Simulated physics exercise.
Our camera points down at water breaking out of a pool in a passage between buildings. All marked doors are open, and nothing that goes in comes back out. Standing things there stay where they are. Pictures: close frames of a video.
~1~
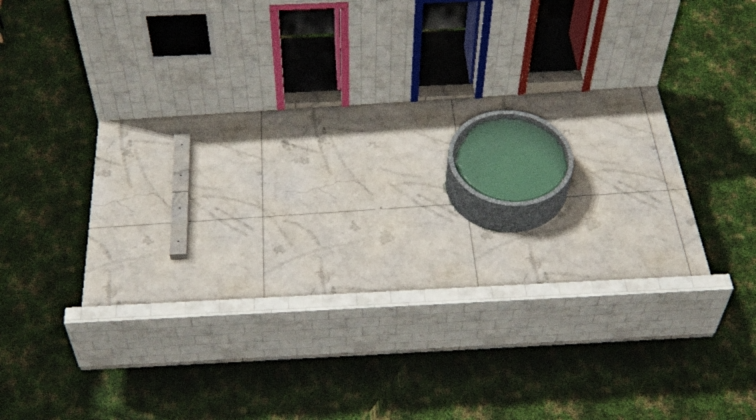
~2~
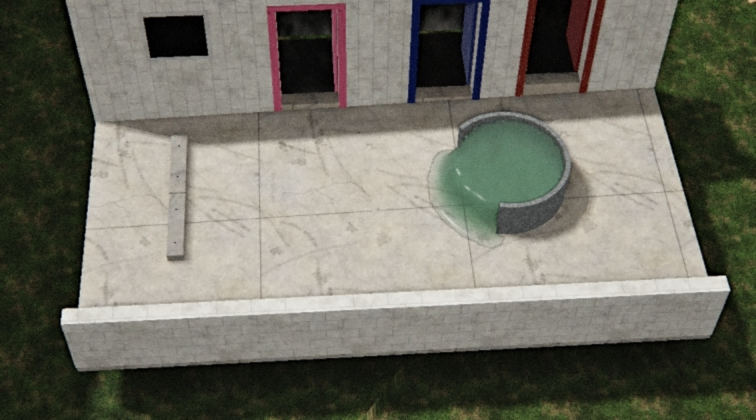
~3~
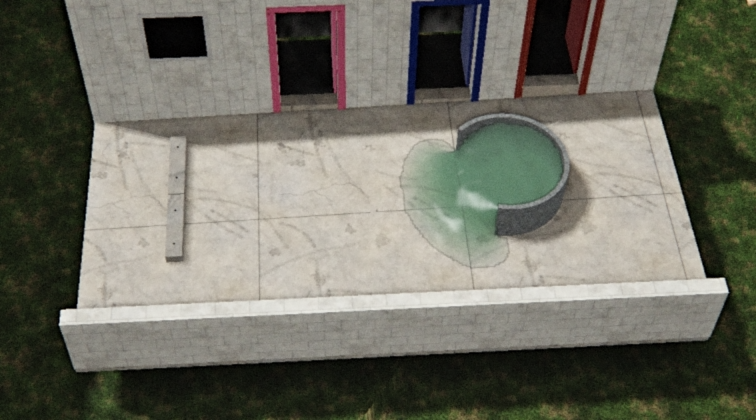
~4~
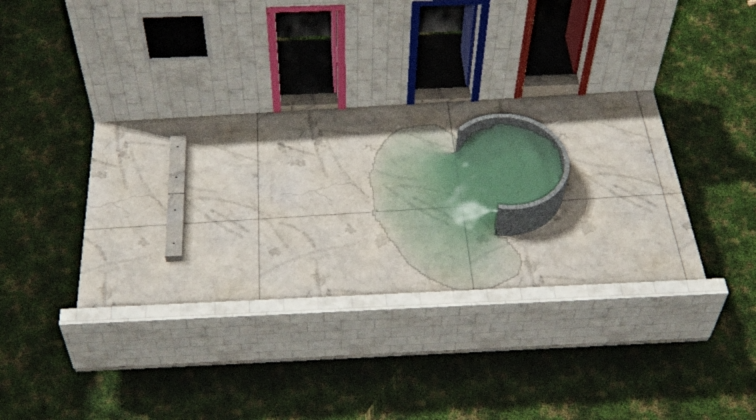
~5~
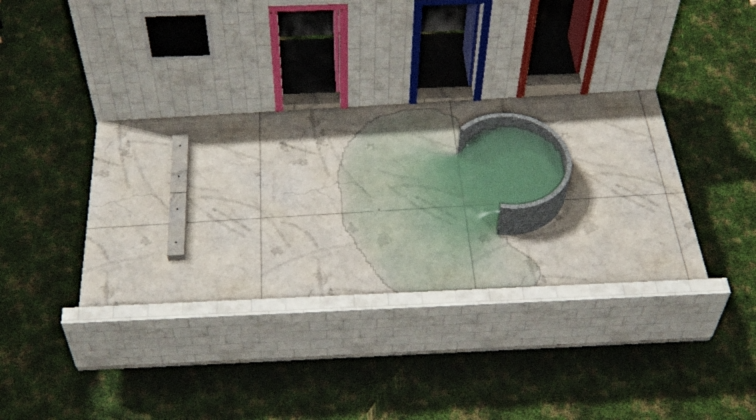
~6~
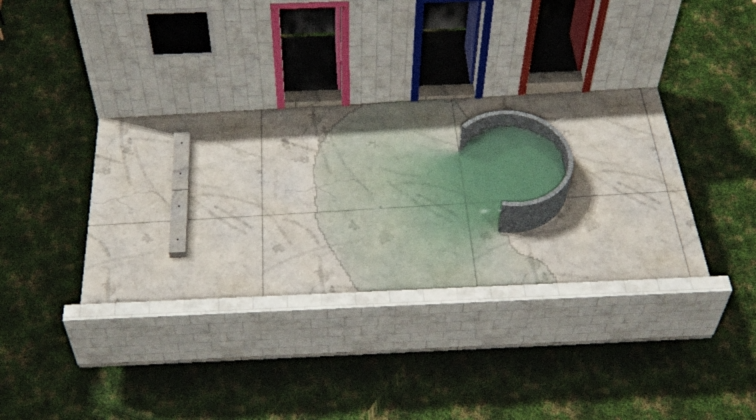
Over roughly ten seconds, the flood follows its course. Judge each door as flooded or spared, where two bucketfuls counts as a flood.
The red door is spared, the pink door is spared, the blue door is spared.
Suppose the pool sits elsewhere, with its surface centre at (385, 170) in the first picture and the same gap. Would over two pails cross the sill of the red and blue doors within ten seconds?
I would say the red one remains below the mark and the blue one remains below the mark.
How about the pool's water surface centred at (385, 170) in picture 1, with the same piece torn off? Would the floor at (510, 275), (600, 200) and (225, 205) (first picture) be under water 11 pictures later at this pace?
I'd call them still dry, still dry and watered, in the order asked.
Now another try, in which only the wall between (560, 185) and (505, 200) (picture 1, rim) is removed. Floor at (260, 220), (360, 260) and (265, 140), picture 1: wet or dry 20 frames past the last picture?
Listed order gives sopping; sopping; left alone.
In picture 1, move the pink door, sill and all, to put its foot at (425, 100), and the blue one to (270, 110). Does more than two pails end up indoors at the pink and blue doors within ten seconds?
I'd say the pink door remains short of it and the blue door remains short of it.
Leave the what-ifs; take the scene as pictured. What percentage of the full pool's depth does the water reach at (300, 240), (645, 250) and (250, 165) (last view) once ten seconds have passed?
In order: About 2, 0 and 6 in a hundred.
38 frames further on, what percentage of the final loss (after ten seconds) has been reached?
About 70 per cent.
A moment on, water covers 45 % of the floor; the red door not reached, the pink door wet at the sill, nothing in, the blue door wet at the sill, nothing in.
Next, water covers 55 % of the floor; the red door not reached, the pink door wet at the sill, nothing in, the blue door wet at the sill, nothing in.
Then, water covers 55 % of the floor; the red door not reached, the pink door wet at the sill, nothing in, the blue door wet at the sill, nothing in.
Later, water covers 40 % of the floor; the red door not reached, the pink door wet at the sill, nothing in, the blue door wet at the sill, nothing in.
In the end, water covers 25 % of the floor; the red door not reached, the pink door wet at the sill, nothing in, the blue door wet at the sill, nothing in.
